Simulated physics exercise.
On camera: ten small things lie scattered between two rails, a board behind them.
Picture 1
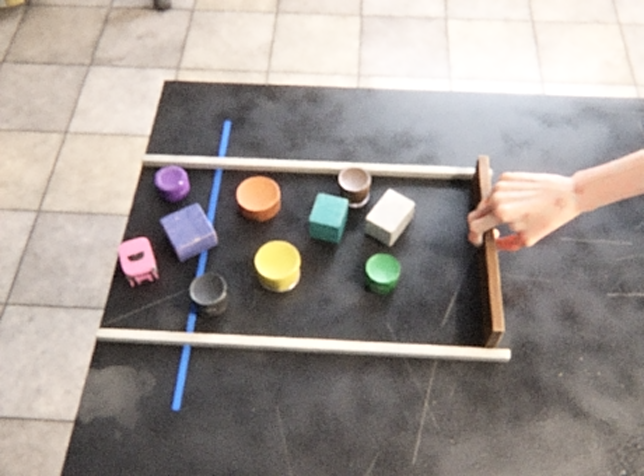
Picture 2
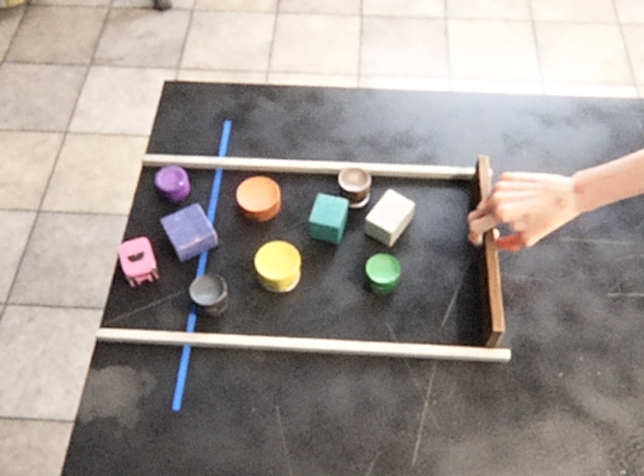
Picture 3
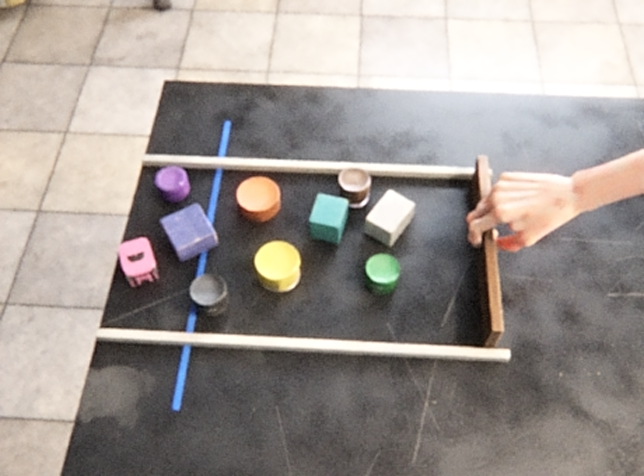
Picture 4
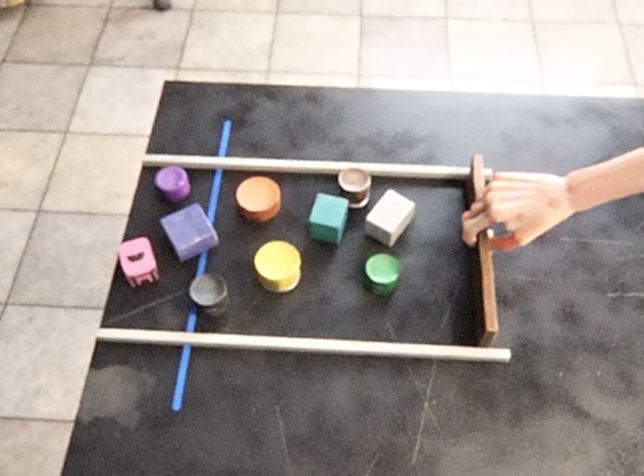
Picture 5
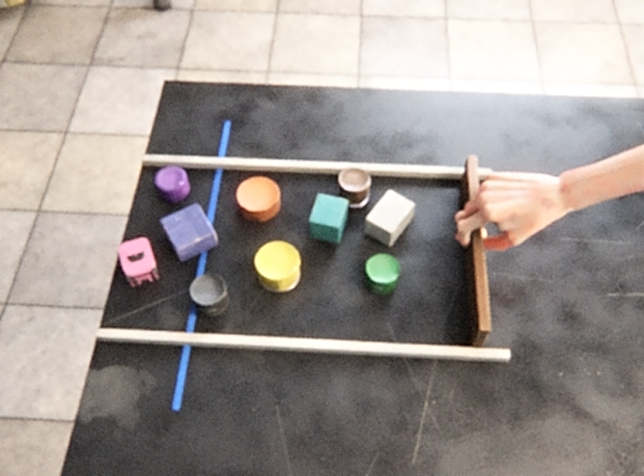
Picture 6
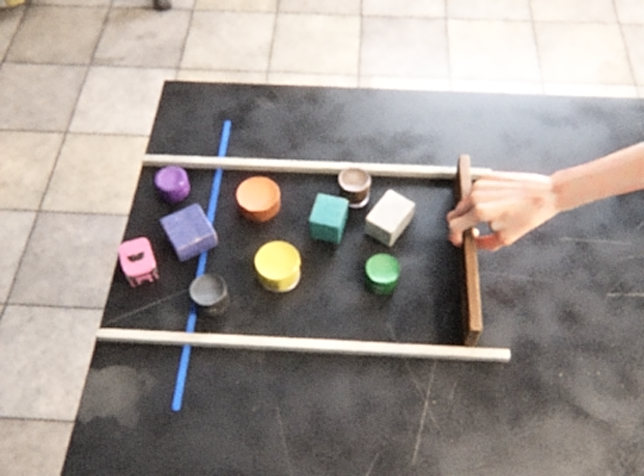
A wooden board, gripped by a hand at the right, stays nearly still at first, then slides slowly a short way left between two pale rails on a dark table. The ten small colourful objects ahead of it, some beyond a blue strip, stay in place, with a gap still separating them from the board.
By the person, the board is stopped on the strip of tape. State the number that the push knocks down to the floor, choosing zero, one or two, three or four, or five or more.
Basically the losses over the end count one or two in this one.
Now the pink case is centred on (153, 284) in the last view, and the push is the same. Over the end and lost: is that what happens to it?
In that case the pink case stays put.
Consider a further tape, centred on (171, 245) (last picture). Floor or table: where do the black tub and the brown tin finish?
Black tub: Still there. Brown tin: Still there.
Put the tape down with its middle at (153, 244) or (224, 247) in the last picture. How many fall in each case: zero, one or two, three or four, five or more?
First five or over, second none at all.
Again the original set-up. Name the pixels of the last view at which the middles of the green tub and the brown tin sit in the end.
Around (183, 266) and around (199, 179).
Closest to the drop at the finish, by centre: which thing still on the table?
Foremost is the blue block.
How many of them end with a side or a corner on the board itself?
The figure is 4.
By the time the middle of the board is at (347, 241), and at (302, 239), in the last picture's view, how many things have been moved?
The counts are 4 and 6.
Soon after, none off yet; pink case at rest near (139, 262); purple lid at rest near (172, 184); blue block at rest near (189, 233).
At rest, the number that fall off is one or two; fallen, purple lid and pink case.
